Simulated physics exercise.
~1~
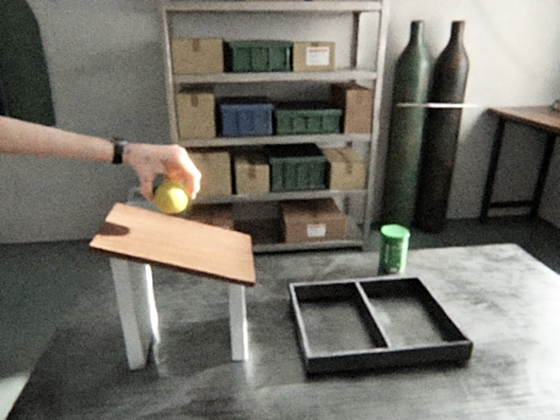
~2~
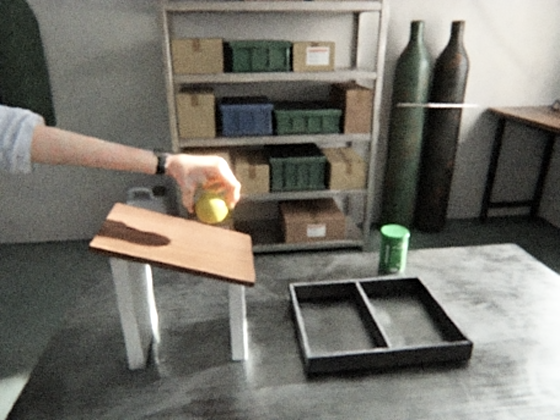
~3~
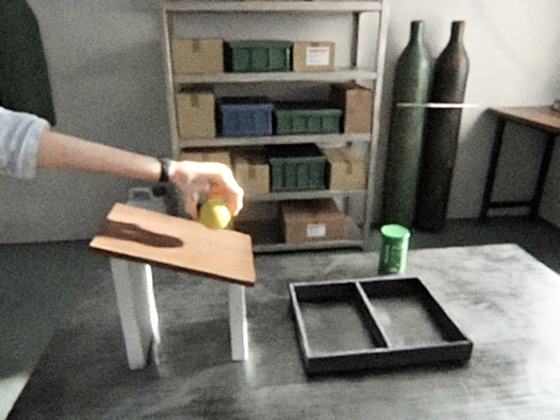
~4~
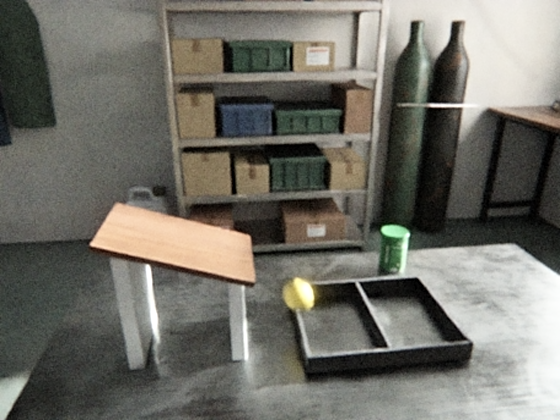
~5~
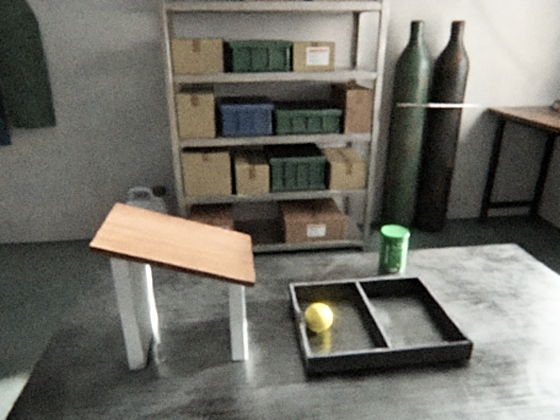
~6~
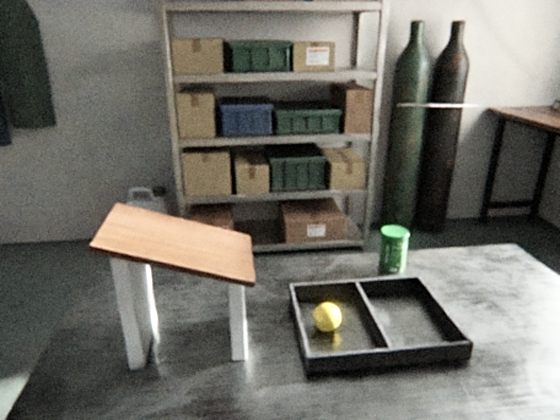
A yellow lemon is held by a hand over a sloping wooden board on white legs, at the left of a dark table seen from the front and slightly above. To the right sits a black tray with two bays, a green tin standing behind it, and shelves of boxes and two tall cylinders farther back. The hand carries the lemon rightward toward the board's lower end, lets go and withdraws. The lemon leaves the board and drops toward the tray's left edge. It lands in the nearer, left bay, shifts slightly right and ends there, while the tin stays put.
